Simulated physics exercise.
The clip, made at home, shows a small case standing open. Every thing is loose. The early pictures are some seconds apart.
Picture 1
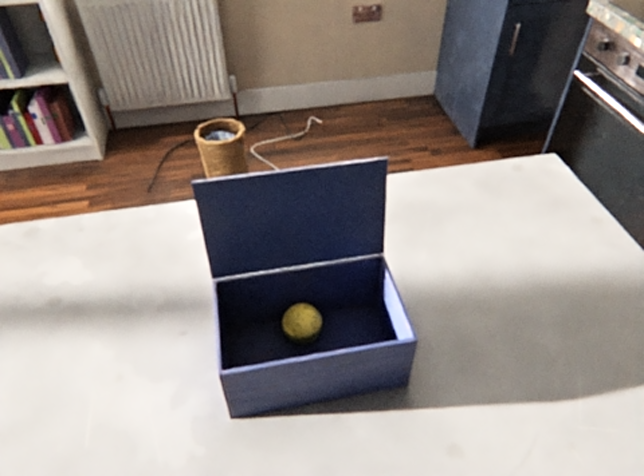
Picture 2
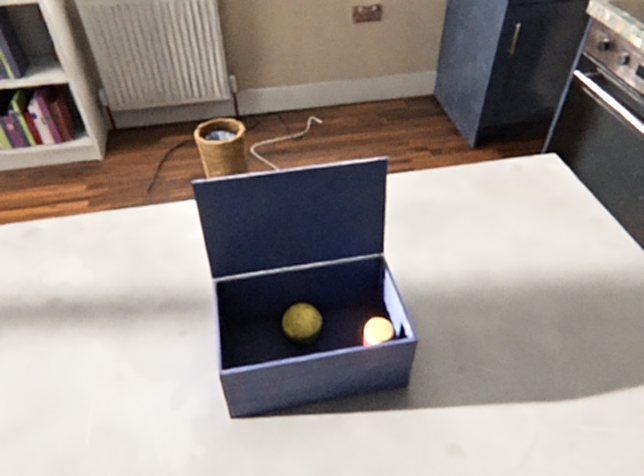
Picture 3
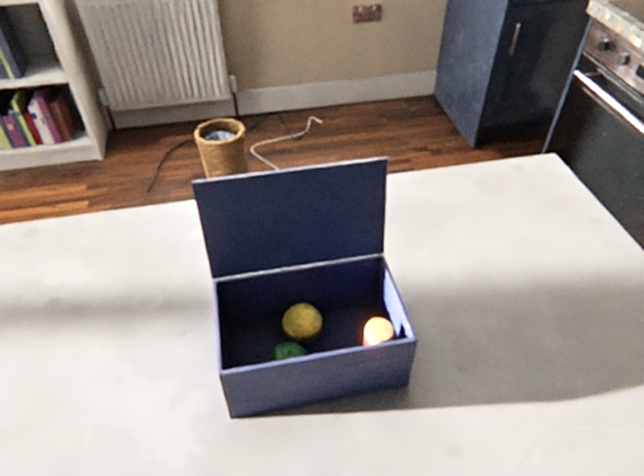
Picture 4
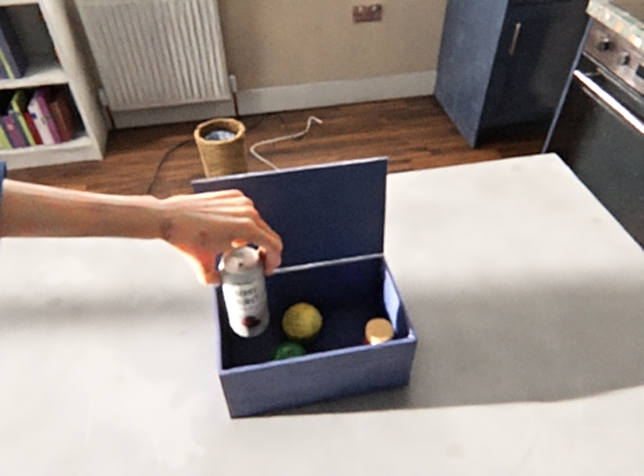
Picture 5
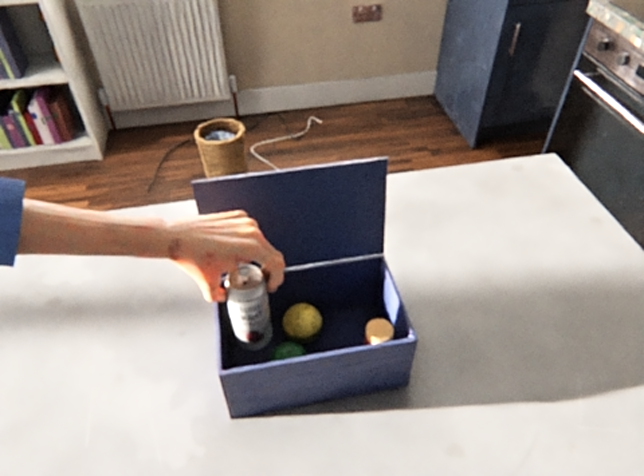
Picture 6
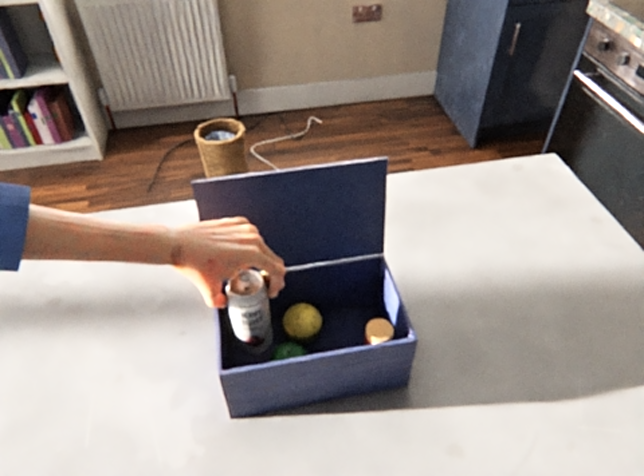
An open blue box with its lid raised sits on a pale tabletop, seen from above by a still camera, with a radiator, bookshelf and dark cabinet behind. A yellow ball lies inside, then an orange object appears at the right and a green one near the front. A hand reaches in from the left and lowers a white can into the box's left side, still gripping it.
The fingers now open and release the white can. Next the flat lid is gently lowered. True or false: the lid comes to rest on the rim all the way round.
False, it is held up.
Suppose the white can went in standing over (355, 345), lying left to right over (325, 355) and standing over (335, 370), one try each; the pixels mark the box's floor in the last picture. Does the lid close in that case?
Lid, in order: Held open, fully down, held open.
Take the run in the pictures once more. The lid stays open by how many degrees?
About 20° above the rim.
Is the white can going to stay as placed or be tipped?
At the finish the white can holds its orientation.
Then, 0.80 s later than the last frame, lid starting down; white can moved about its own width near (243, 336).
Then, 1.50 s later than the last frame, lid 62° above the rim; white can moved about its own width near (243, 336); green apple moved a little.
When it is over, lid 22° above the rim; moved from the start, white can; the other 3 as before. End places, in pixels of the last picture, white can near (243, 336).
